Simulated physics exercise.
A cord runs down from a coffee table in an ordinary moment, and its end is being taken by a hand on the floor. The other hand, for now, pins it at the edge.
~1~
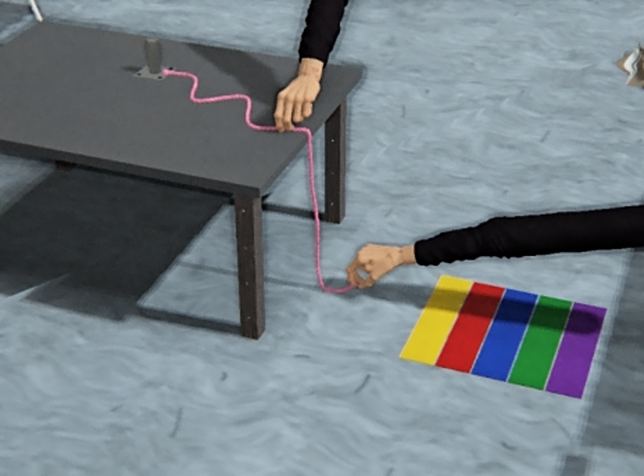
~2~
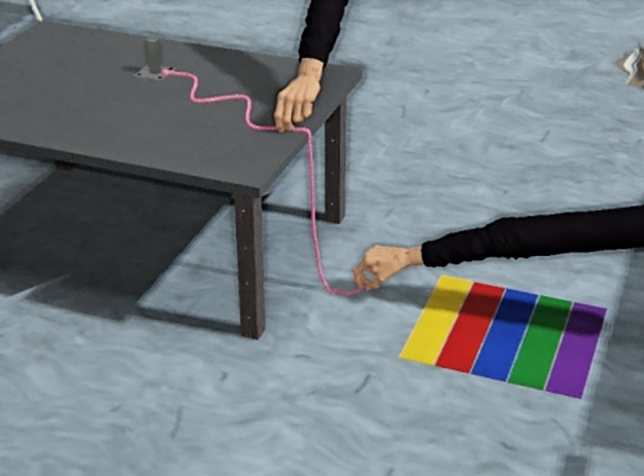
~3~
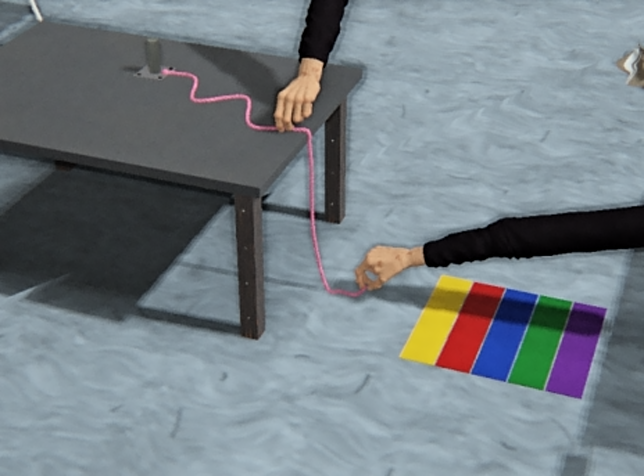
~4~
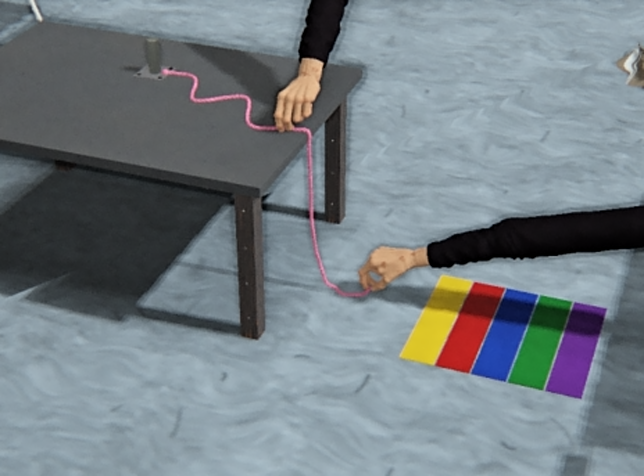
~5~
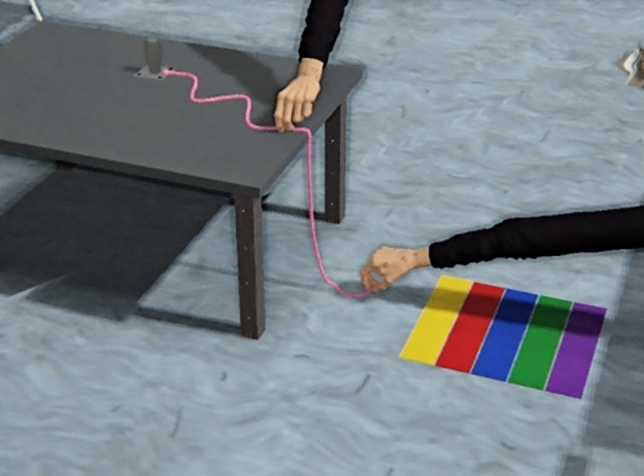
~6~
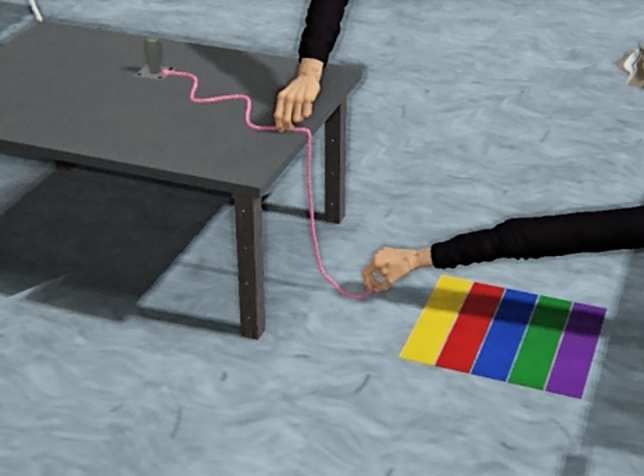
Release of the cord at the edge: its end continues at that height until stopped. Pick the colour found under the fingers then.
Green is under them.
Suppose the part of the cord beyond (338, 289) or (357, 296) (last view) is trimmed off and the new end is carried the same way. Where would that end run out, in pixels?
Near (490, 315) and (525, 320).
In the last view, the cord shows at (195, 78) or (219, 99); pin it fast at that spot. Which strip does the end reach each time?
The end stops on green and then on blue.
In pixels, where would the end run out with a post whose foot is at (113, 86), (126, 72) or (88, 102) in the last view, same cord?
Approximate places, in that order: (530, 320), (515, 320), (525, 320).
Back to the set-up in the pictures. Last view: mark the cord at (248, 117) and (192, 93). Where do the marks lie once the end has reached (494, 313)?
Point one: (312, 120); point two: (221, 90).
A little later, end near (494, 313); over blue.
Next, end near (530, 321); over green.
When it is tight, end near (551, 325); over green. Over green.
